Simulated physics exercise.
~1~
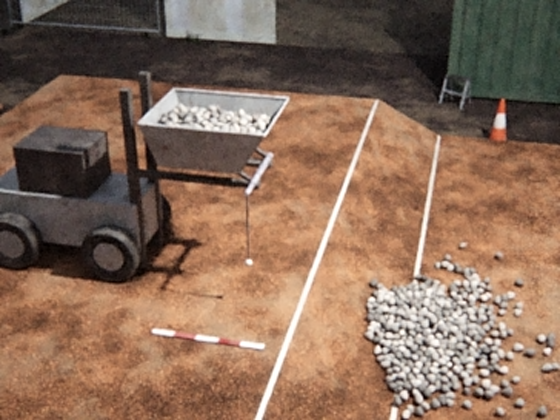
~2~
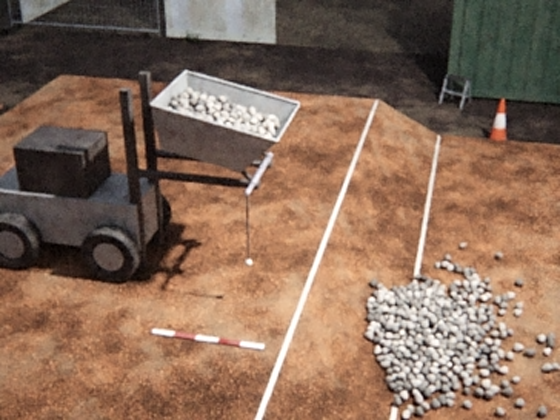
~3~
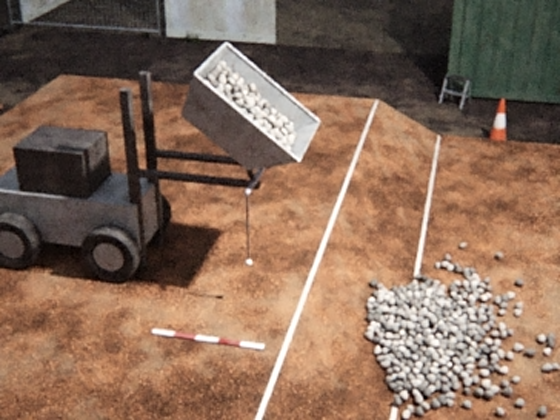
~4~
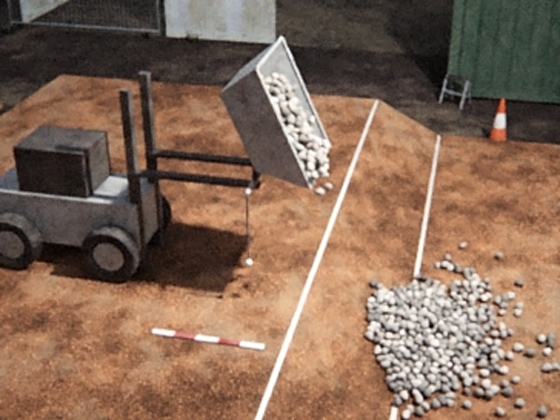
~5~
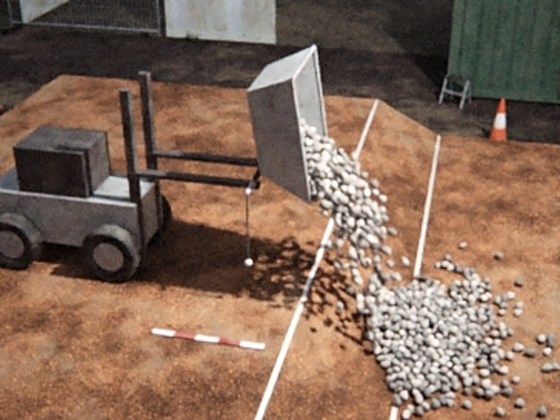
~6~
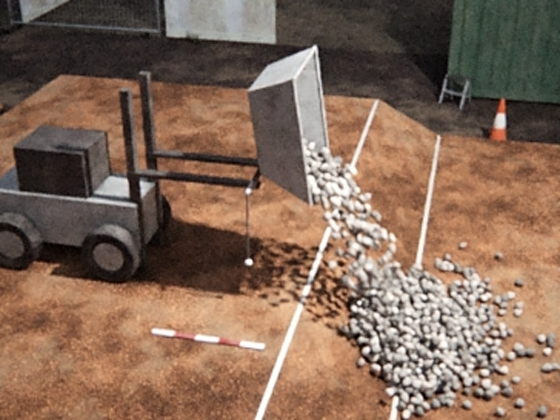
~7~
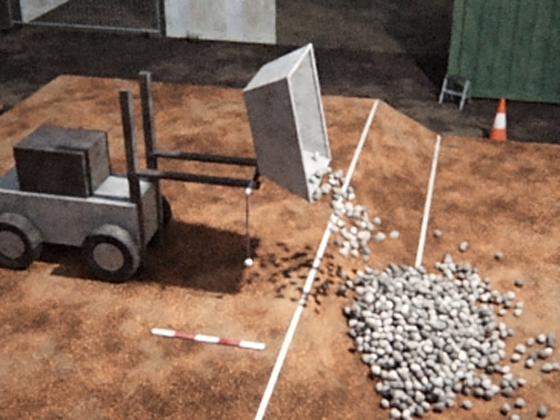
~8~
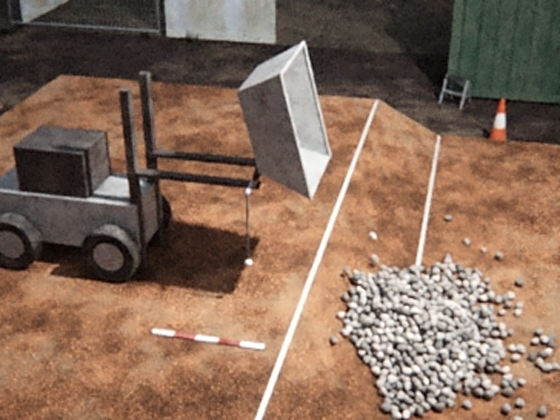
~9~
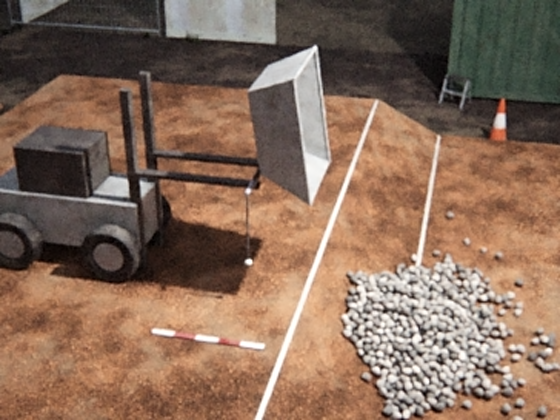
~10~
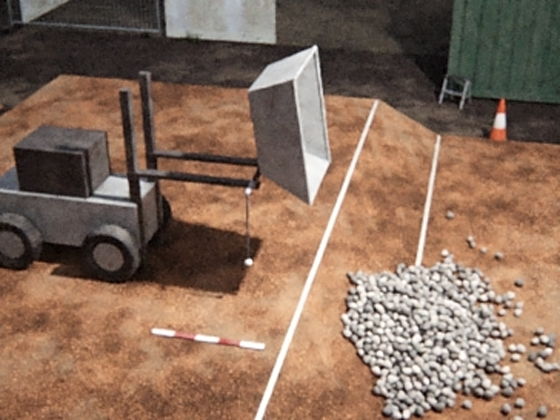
Forklift tipping its grey skip forward, spilling pale cobbles onto a loose heap across white lines, then holding the emptied skip steeply tilted.
